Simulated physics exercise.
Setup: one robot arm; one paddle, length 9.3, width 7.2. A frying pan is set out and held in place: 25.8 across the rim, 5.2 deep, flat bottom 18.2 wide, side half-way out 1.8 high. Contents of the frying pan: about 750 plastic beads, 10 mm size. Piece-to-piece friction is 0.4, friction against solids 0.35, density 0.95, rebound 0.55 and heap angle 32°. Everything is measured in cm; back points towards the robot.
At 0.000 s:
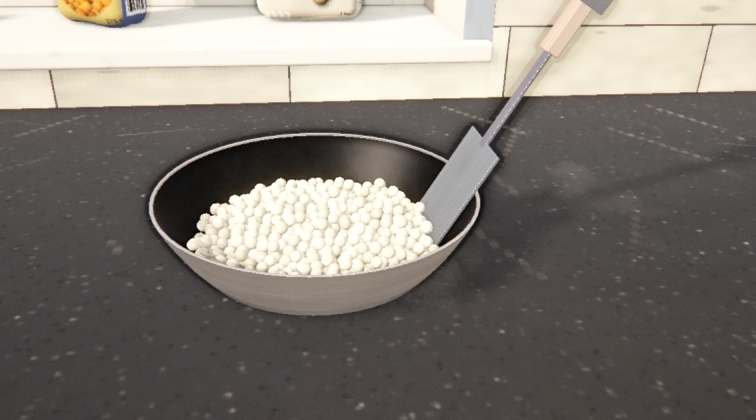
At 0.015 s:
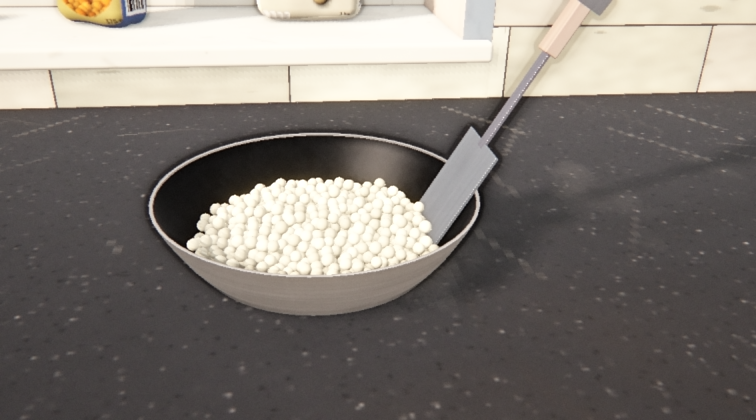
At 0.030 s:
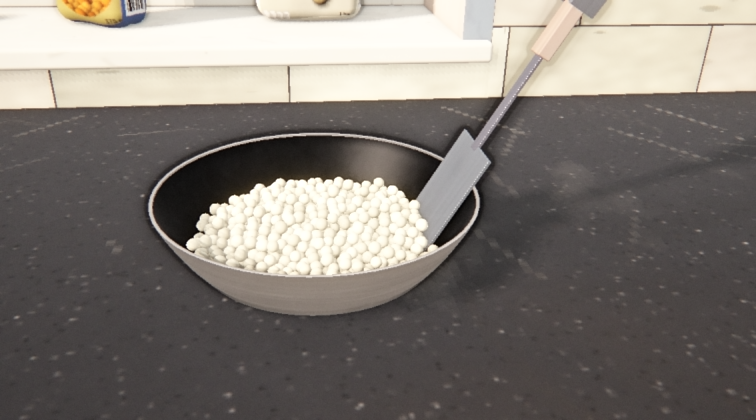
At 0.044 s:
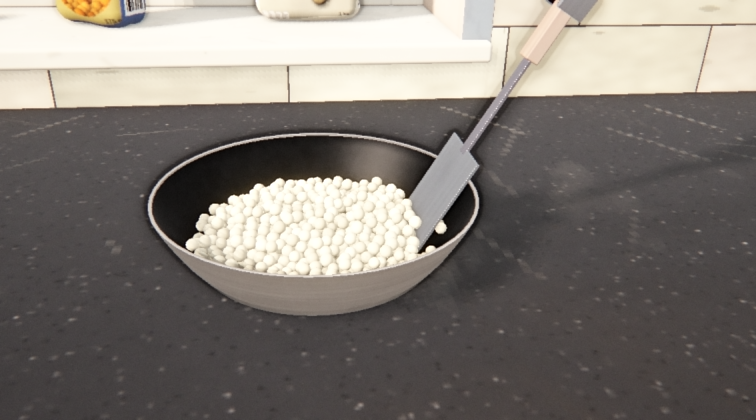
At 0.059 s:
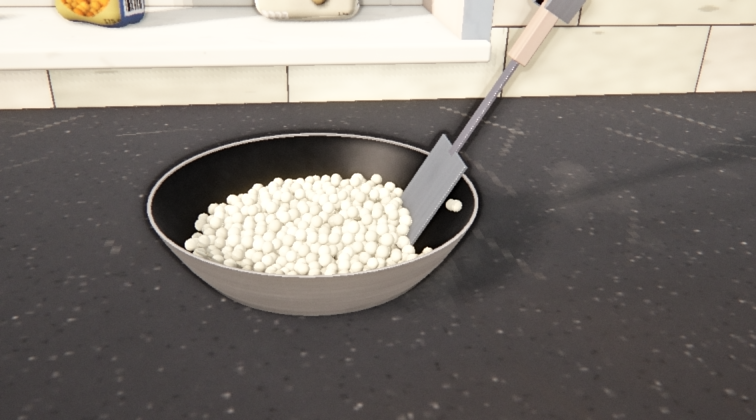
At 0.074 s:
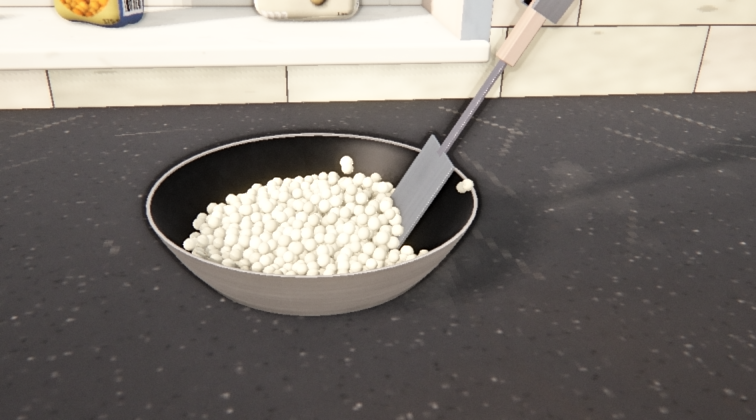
A grey paddle with a pale pink handle, standing still at first at the right side of a black-lined frying pan, slides slowly leftward against a heap of white beads, and a few beads come loose near it. The pan stays put on a dark speckled counter, below a white ledge holding a yellow-and-blue package. The steady view looks slightly down at this kitchen with cream tiles.
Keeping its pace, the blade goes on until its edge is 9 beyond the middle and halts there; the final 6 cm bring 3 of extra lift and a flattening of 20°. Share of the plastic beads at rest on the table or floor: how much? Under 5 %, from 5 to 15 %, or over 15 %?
From 5 to 15 %.
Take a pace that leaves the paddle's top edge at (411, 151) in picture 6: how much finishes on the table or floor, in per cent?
I'd say around 25 per cent.
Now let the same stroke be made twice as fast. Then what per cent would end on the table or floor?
The share on the table or floor would be about 25 percent.
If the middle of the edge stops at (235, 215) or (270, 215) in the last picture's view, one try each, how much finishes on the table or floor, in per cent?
Try 1: Approx. 0 %; try 2: Approx. 0 %.
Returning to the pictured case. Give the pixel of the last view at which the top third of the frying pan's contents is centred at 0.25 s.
Around (238, 212).
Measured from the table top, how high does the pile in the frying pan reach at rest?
It reaches around 6.0 cm.
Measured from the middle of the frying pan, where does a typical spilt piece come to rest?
That distance comes to about 22 cm.
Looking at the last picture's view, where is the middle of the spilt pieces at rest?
It ends up around (66, 255).
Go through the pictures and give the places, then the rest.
In the first frame, the paddle top edge at (485, 142), sloping 59°; upper third of the load around (324, 222), from x 195 to 435, top at y 180; 746 in the frying pan.
In the second frame, the paddle top edge at (484, 142), sloping 59°; upper third of the load around (324, 222), from x 195 to 435, top at y 180.
In the third frame, the paddle top edge at (477, 145), sloping 59°; upper third of the load around (326, 221), from x 195 to 435, top at y 180.
In the fourth frame, the paddle top edge at (466, 148), sloping 59°; upper third of the load around (329, 219), from x 195 to 440, top at y 180.
In the fifth frame, the paddle top edge at (455, 150), sloping 59°; upper third of the load around (325, 217), from x 190 to 455, top at y 180.
In the sixth frame, the paddle top edge at (443, 150), sloping 59°; upper third of the load around (323, 216), from x 190 to 465, top at y 160; 746 in the frying pan.
After 0.16 s, sloping 59°, highest piece 12 above the table; 744 in the frying pan, 2 on the blade or in flight.
After 0.25 s, sloping 52°, highest piece 11 above the table; 743 in the frying pan, 3 on the blade or in flight.
After 0.50 s, sloping 39°, highest piece 6 above the table; 679 in the frying pan, 63 on the table or floor, 4 on the blade or in flight.
After 1.55 s, sloping 39°, highest piece 6 above the table; 676 in the frying pan, 70 on the table or floor.
In the end, 676 in the frying pan, 70 on the table or floor. That is 9 % on the table or floor.
